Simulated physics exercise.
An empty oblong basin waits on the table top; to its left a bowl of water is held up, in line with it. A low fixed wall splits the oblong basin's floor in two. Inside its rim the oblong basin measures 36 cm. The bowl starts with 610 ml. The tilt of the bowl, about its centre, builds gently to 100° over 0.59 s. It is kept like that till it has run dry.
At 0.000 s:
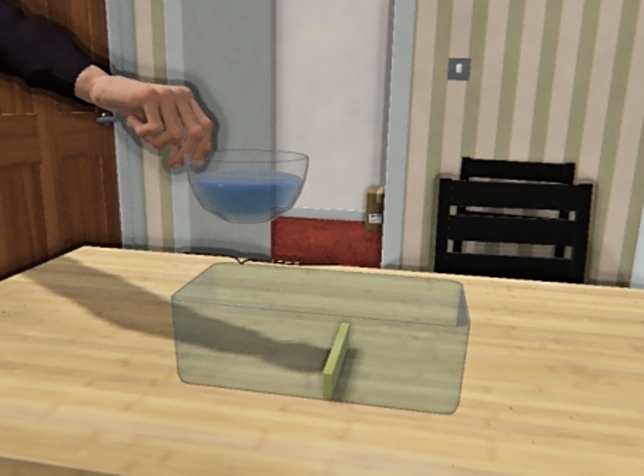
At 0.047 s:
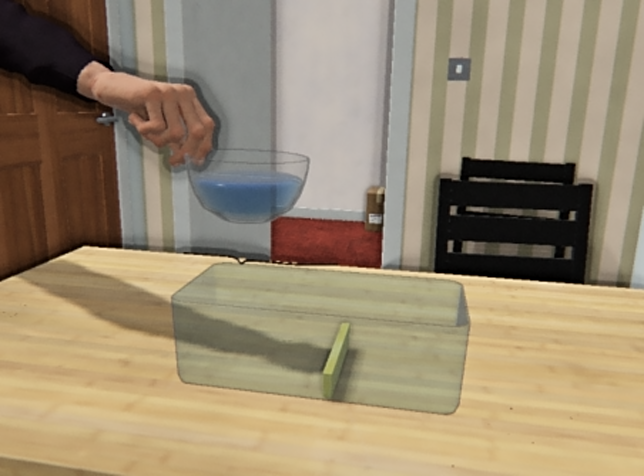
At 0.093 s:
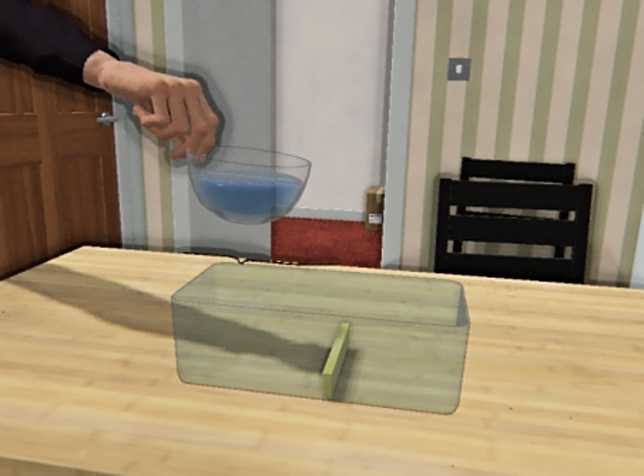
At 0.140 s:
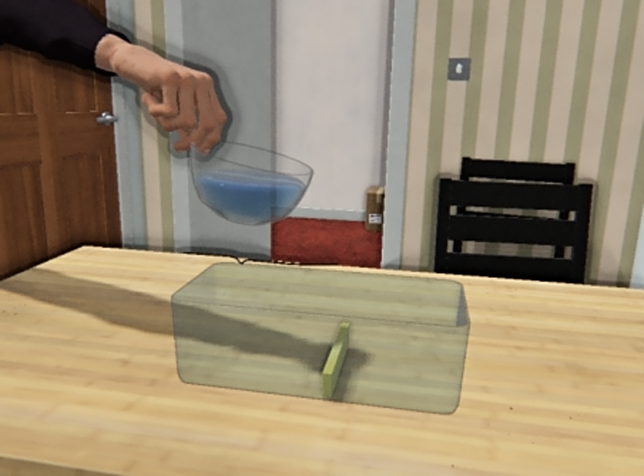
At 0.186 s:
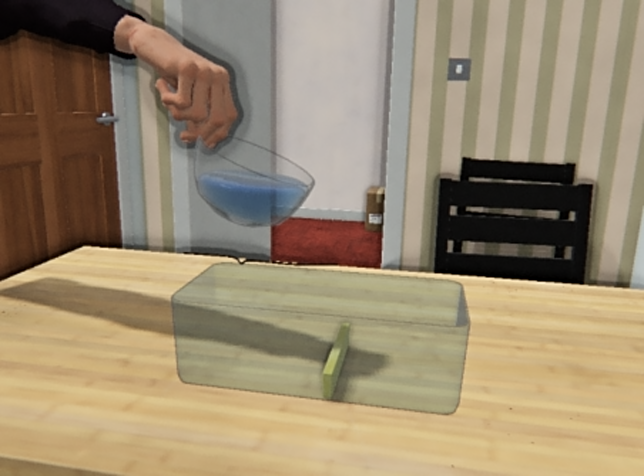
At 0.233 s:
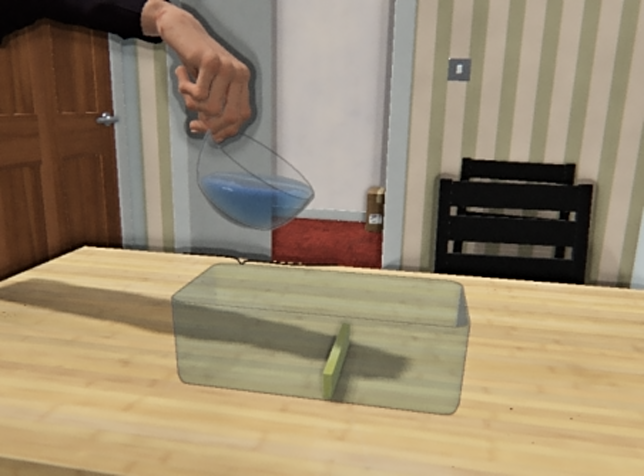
In the video, a hand holds a clear bowl of blue liquid above the left part of an empty, see-through oblong basin on a wooden table, then gradually tilts the bowl to the right, the hand rising as it turns.
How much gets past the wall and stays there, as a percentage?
Roughly 46 per cent is past the wall.
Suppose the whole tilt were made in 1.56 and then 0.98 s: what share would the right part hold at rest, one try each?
First 65, then 60 per cent.
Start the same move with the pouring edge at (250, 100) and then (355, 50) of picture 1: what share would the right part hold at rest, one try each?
In turn about 10 and 75 per cent.
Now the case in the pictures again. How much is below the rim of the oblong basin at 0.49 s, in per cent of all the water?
Some 36 per cent.
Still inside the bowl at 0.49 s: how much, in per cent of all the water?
Some 22 per cent.
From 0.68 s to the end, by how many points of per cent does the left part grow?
About 8 per cent.
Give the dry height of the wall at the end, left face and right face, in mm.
Some 24 mm on the left and 22 mm on the right.
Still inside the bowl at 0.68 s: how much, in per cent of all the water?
Near 2 in a hundred.
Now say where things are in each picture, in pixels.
Tilt 0°; pouring edge (306, 160); surface from (197, 174) to (303, 180); the oblong basin's rim runs from (194, 280) to (465, 303); the wall's top is at (338, 347), in the first picture.
Tilt 2°; pouring edge (307, 162); surface from (197, 174) to (303, 181), in the second picture.
Tilt 6°; pouring edge (309, 167); surface from (199, 172) to (304, 182), in the third picture.
Tilt 13°; pouring edge (311, 175); surface from (202, 171) to (306, 184), in the fourth picture.
Tilt 23°; pouring edge (312, 186); surface from (203, 172) to (309, 187), in the fifth picture.
Tilt 34°; pouring edge (312, 199); surface from (206, 174) to (310, 190); 1 per cent is over the edge, in the sixth picture.
Then, 0.49 s in, the tilt is 93° and 23 per cent is still to pour, 10 is left of the wall and 25 right of it.
Then, 0.68 s in, the tilt is 100° and 2 per cent is still to pour, 44 is left of the wall and 48 right of it.
Then, 0.88 s in, the tilt is 100° and 0 per cent is still to pour, 51 is left of the wall and 46 right of it.
Then, 1.09 s in, the tilt is 100° and 0 per cent is still to pour, 52 is left of the wall and 46 right of it.
Finally, 52 per cent lies left of the wall, 46 right of it and 2 outside.
